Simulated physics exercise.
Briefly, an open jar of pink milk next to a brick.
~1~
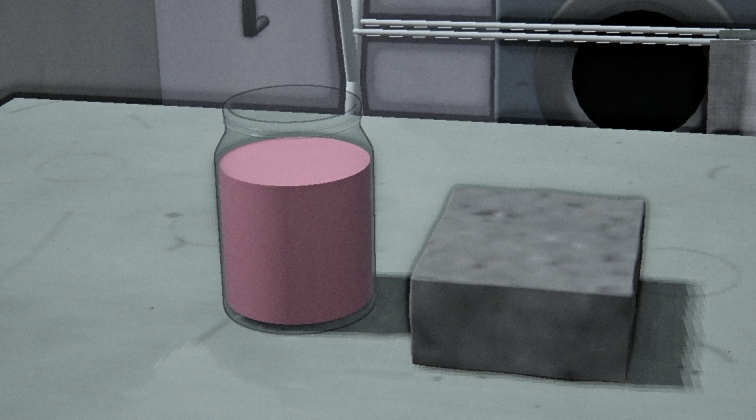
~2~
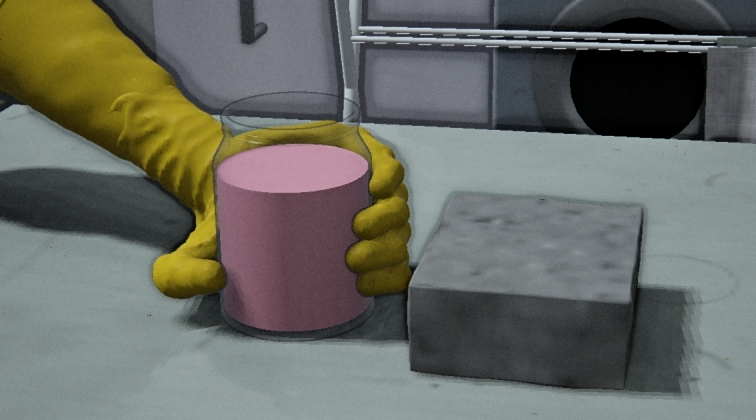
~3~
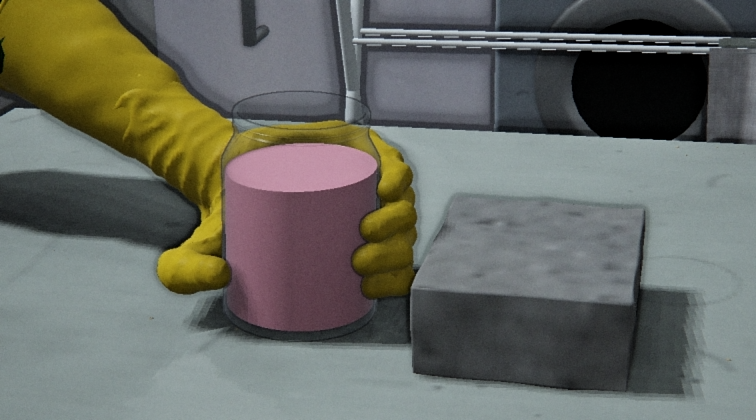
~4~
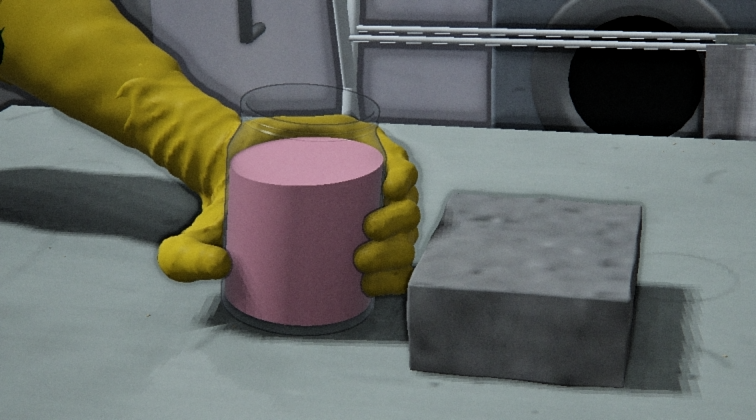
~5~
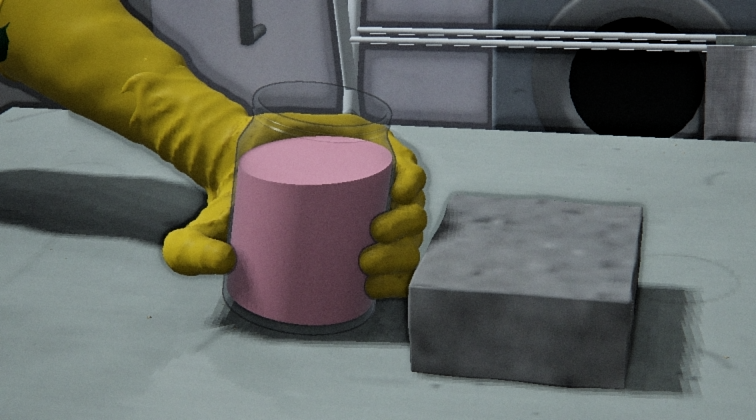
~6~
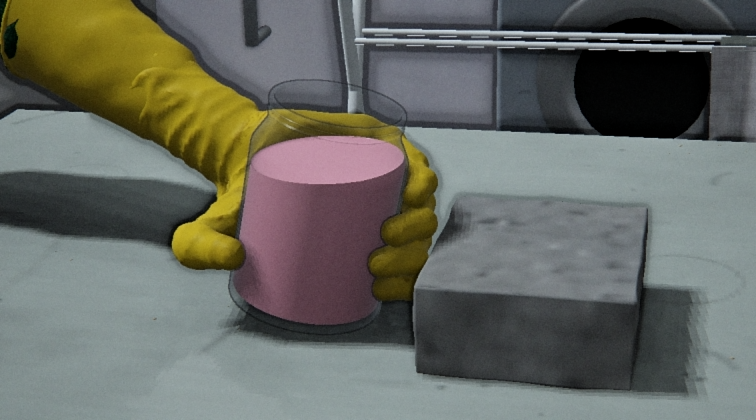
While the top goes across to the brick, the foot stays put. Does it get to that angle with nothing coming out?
Yes: It's going to stay contained, I reckon.
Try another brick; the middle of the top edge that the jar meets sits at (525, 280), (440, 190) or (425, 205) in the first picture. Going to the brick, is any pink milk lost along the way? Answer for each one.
One by one, the answers are: Pours over, stays clean and stays clean.
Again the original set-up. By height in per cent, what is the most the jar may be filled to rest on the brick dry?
Roughly 80 per cent.
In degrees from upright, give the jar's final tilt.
35°, roughly.
Shortly, the jar leans by about 20°; none is lost.
Then, the jar leans by about 30°; none is lost.
At the finish, the jar leans by about 35°, against the brick; none is lost.
